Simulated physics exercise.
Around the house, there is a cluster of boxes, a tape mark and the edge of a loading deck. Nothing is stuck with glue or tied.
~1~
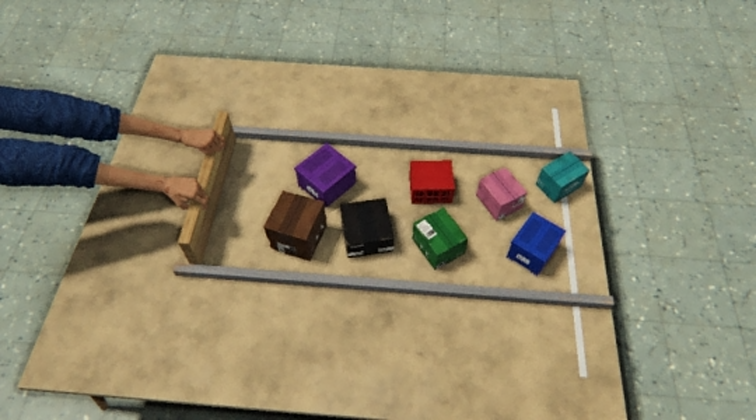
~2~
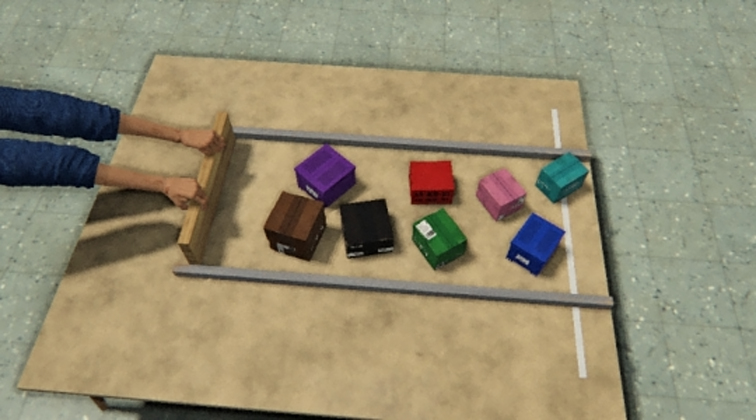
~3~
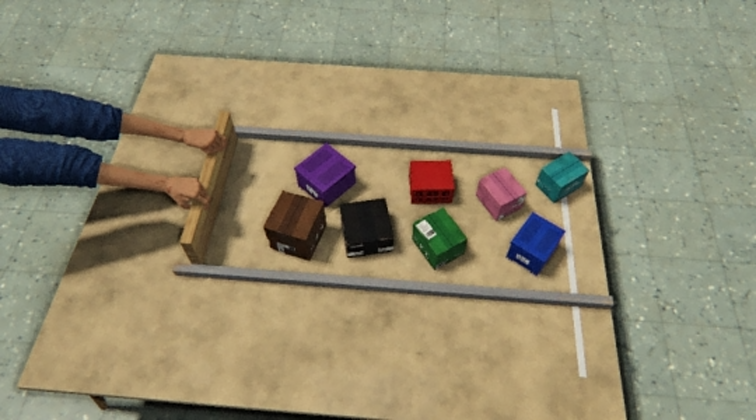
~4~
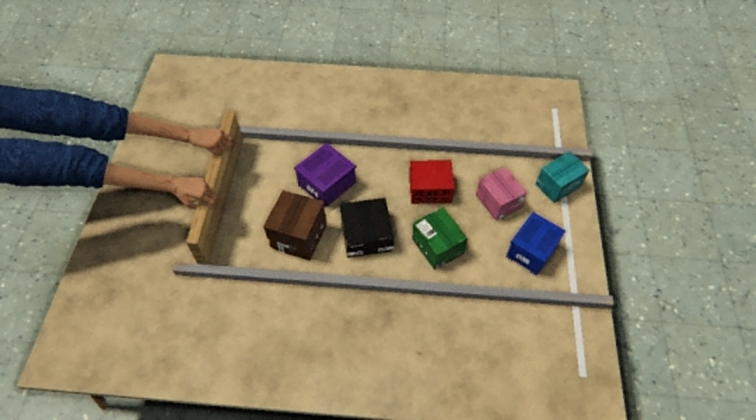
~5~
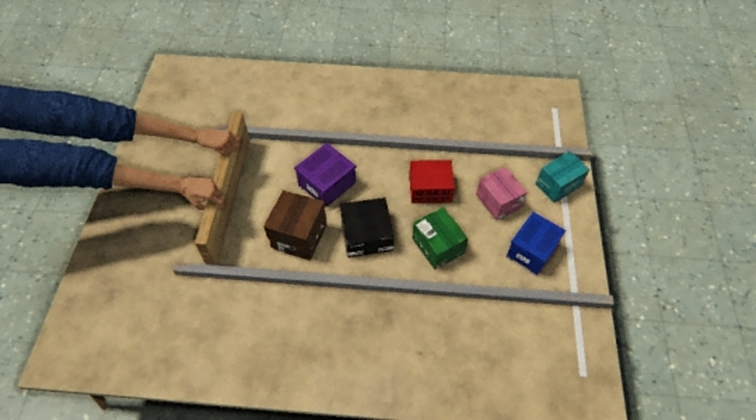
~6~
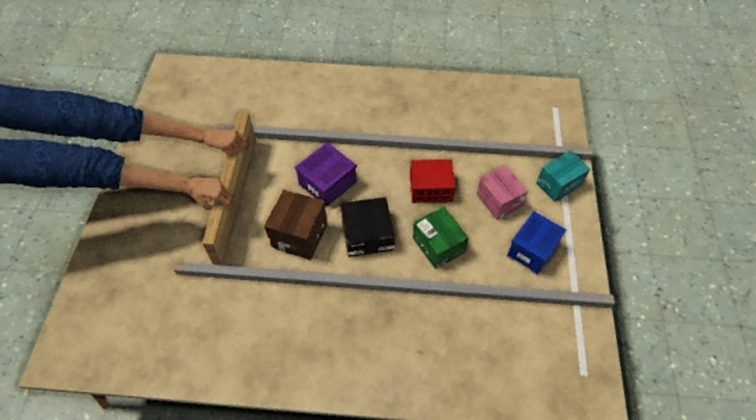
On a tan tabletop set over a pale speckled tile floor, seen from above at an angle, two grey rails run from left to right towards a white tape line. Between them sit purple, brown and black boxes at left, red and green ones mid-way, and pink, blue and turquoise ones at right. Two blue-sleeved arms hold a wooden plank still, then slide it slightly rightward, while the boxes and camera stay practically still.
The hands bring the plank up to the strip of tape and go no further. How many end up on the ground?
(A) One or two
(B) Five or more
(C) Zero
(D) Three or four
Five or more.
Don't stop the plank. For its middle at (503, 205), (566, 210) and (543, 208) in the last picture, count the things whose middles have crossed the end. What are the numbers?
4; 6; 6.
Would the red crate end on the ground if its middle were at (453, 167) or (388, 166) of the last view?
First place: It goes off; second place: It goes off.
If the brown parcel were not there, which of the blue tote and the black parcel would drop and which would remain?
The blue tote is gone. The black parcel is still there.
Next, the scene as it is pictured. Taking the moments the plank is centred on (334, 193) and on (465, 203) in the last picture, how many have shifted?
Well, it's 4 at the first one and 8 at the second.
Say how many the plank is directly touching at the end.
Total: 2.
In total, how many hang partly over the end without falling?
I'd put it at 2.
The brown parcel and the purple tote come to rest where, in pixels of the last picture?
Roughly (600, 243), and the other roughly (589, 182).
Soon after, none off yet; turquoise box at rest near (563, 176); blue tote at rest near (536, 243); pink parcel at rest near (502, 193).
After that, none off yet; turquoise box displaced a little near (574, 172); blue tote displaced about its own width near (603, 245); pink parcel displaced about its own width near (556, 203).
In the end, the number that fall off is five or more; gone, black parcel, red crate, green parcel, pink parcel, blue tote and turquoise box.
